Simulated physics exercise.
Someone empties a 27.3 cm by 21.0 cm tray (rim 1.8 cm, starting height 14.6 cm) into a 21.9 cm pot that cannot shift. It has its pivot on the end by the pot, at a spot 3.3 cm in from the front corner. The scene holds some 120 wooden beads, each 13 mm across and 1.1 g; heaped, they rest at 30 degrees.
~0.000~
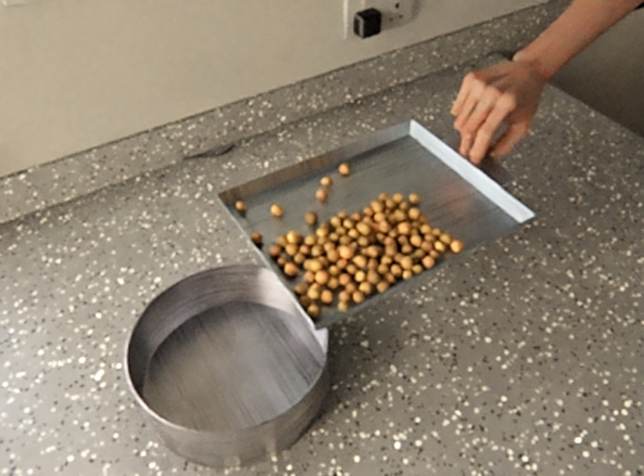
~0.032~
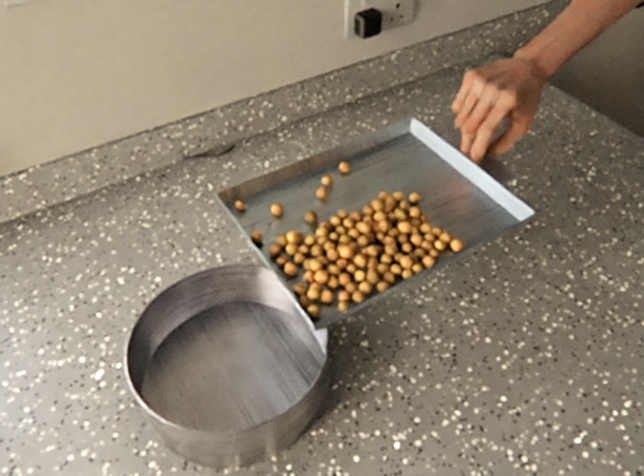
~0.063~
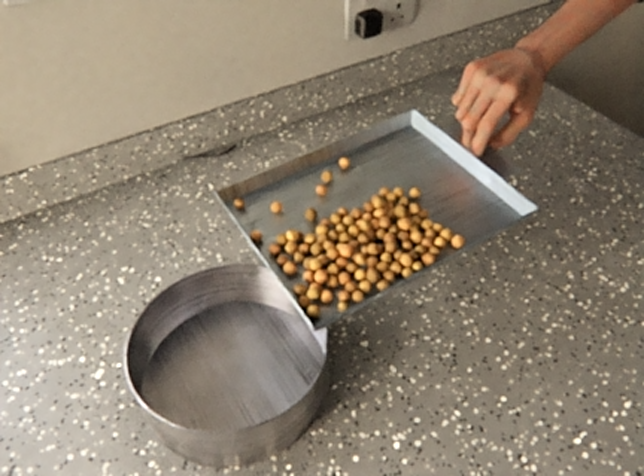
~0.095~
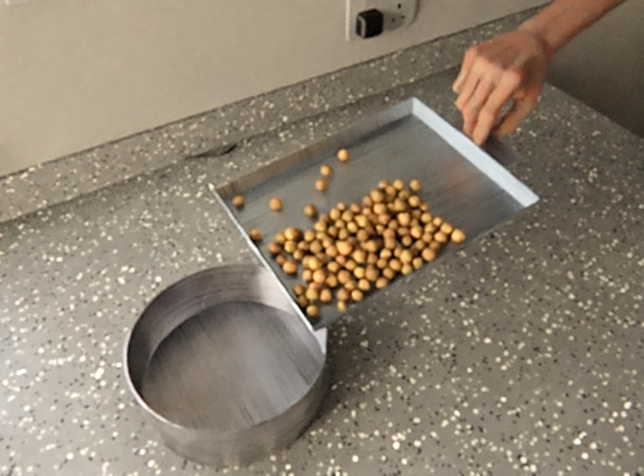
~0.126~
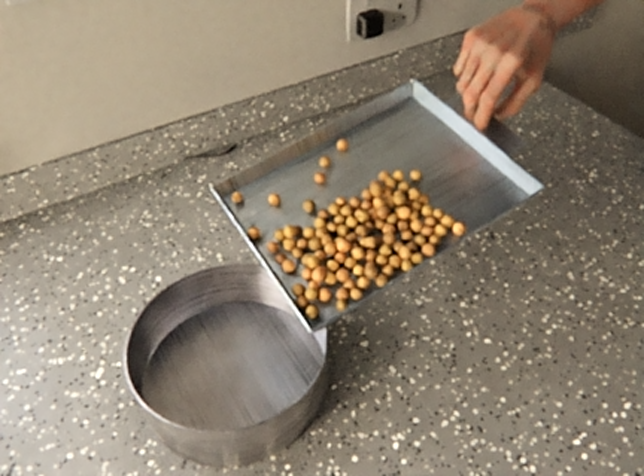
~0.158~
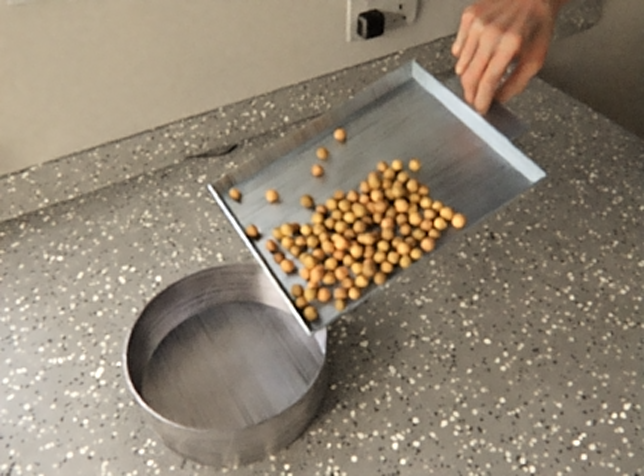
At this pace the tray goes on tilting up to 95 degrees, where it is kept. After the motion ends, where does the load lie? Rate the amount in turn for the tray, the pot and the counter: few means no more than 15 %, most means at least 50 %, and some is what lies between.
Tray: Few; pot: Most; counter: Some.
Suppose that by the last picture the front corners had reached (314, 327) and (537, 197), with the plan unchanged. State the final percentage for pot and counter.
Pot 25; counter 75.
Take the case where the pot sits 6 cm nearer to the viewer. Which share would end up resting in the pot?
I'd put it at around 100 per cent.
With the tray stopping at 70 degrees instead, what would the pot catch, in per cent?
That comes out at some 75 per cent.
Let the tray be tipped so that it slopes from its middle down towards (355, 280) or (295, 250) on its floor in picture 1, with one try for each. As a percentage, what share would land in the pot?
Roughly 30 per cent on the first try and 95 per cent on the second.
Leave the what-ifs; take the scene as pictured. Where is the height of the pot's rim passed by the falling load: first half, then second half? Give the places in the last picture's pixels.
Roughly (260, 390) to start, and after that (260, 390).
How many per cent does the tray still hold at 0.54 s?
About 85%.
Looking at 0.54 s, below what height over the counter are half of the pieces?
Height: Around 18 cm.
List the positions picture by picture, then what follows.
The first picture shows tray tilt 0 degrees, front corners at (316, 319) and (528, 214); middle of the pieces at (364, 242); pot at (229, 338).
The second picture shows tray tilt 1 degrees, front corners at (316, 319) and (528, 212); middle of the pieces at (364, 241).
The third picture shows tray tilt 3 degrees, front corners at (315, 320) and (530, 207); middle of the pieces at (364, 239).
The fourth picture shows tray tilt 7 degrees, front corners at (314, 321) and (533, 198), lowest corner left front; middle of the pieces at (363, 235).
The fifth picture shows tray tilt 11 degrees, front corners at (313, 323) and (535, 186), lowest corner left front; middle of the pieces at (362, 231).
The sixth picture shows tray tilt 17 degrees, front corners at (312, 325) and (538, 174), lowest corner left front; middle of the pieces at (360, 227); pot at (228, 337). The tray's pace is about 175 degrees a second.
After 0.39 s, tilt 57 degrees; the tray holds 100 %, the pot 0 %.
After 0.54 s, tilt 83 degrees; the tray holds 85 %, the pot 5 %.
After 0.82 s, tilt 95 degrees; the tray holds 0 %, the pot 75 %.
In the end, at 1.6 s, tray 0 %, pot 75 %, counter 25 %.
